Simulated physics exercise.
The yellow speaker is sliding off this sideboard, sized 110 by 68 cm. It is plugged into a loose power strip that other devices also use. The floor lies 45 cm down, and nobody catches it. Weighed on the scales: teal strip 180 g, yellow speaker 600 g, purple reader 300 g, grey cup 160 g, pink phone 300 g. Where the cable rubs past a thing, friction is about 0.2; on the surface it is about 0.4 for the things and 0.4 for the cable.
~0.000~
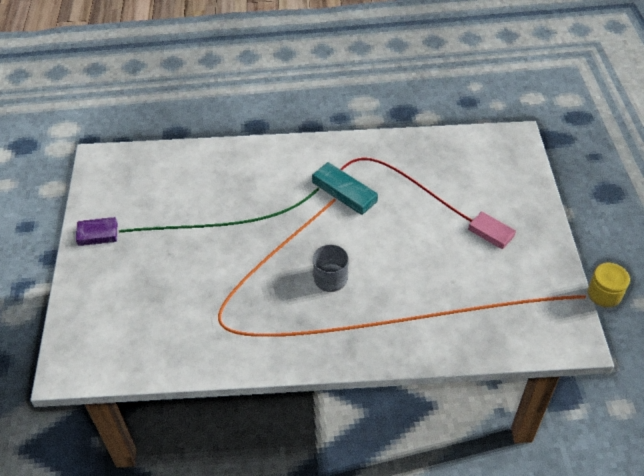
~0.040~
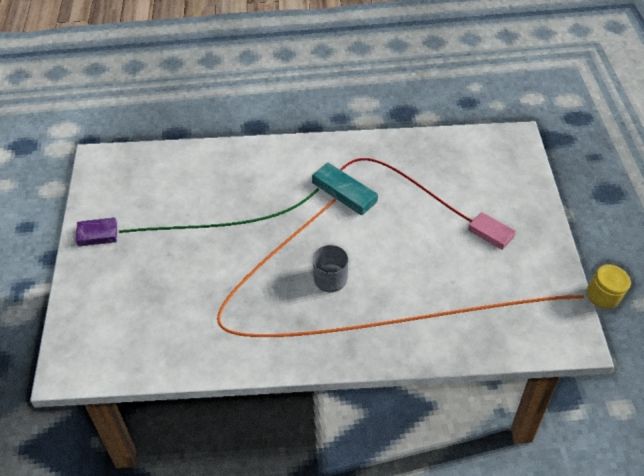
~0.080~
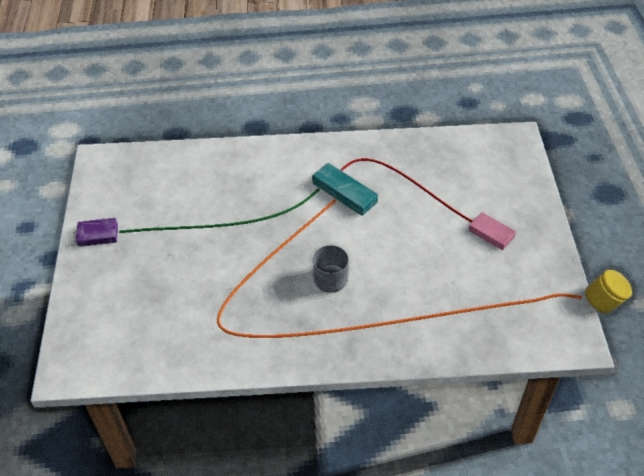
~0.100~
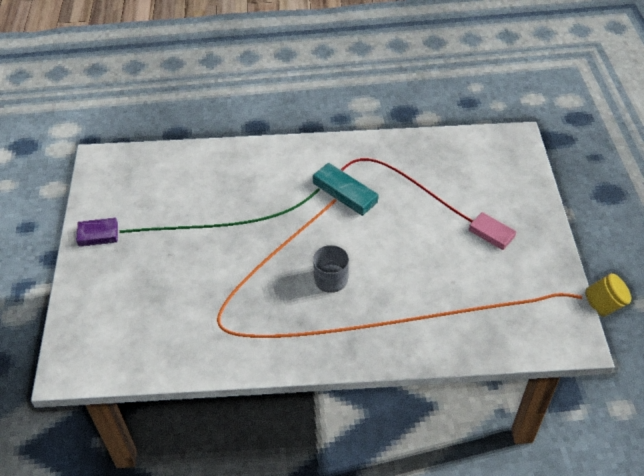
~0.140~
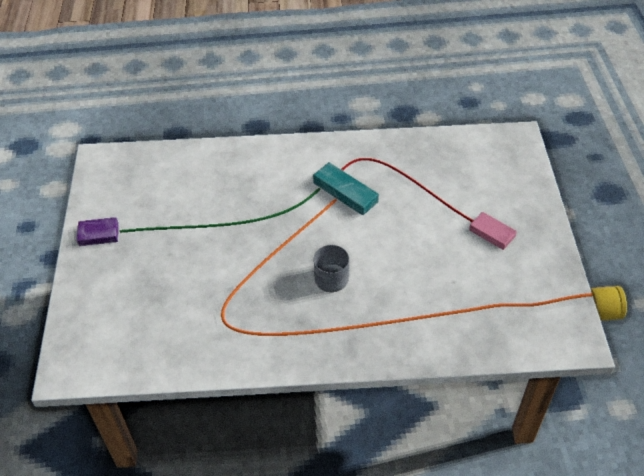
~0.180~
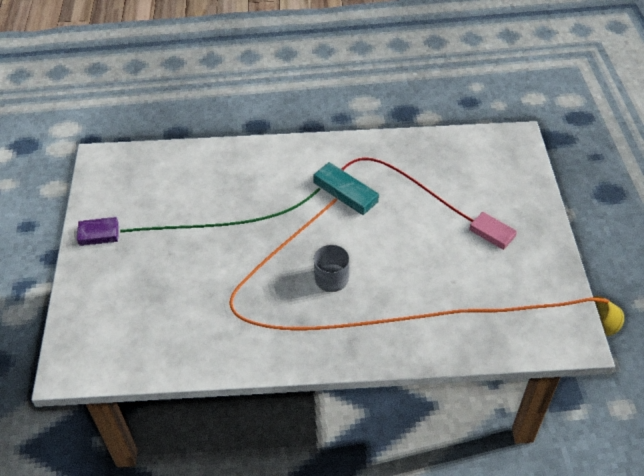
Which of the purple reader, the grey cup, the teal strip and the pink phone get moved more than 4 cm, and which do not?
Outcome: The purple reader does not, the grey cup does, the teal strip does not, the pink phone does not.
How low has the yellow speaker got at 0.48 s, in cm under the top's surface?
Depth: About 40 cm.
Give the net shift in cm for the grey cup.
Roughly 11 centimetres.
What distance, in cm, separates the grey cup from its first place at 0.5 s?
Roughly 10 cm.
After 0.5 s, the strip's end of the orange cable at (337, 206); grey cup 10 cm off its start, teal strip 2 cm off its start, yellow speaker over the edge.
After 0.8 s, the strip's end of the orange cable at (337, 206); grey cup 11 cm off its start, teal strip 2 cm off its start, yellow speaker over the edge.
After 1.1 s, the strip's end of the orange cable at (337, 206); grey cup 11 cm off its start at (378, 233), teal strip 2 cm off its start at (345, 189), yellow speaker over the edge.
After 1.4 s, the strip's end of the orange cable at (337, 206); grey cup 11 cm off its start, teal strip 2 cm off its start, yellow speaker over the edge.
After 2.6 s, the strip's end of the orange cable at (337, 206); grey cup 11 cm off its start at (378, 233), teal strip 2 cm off its start at (345, 189), purple reader 0 cm off its start at (97, 228), pink phone 0 cm off its start at (494, 228).
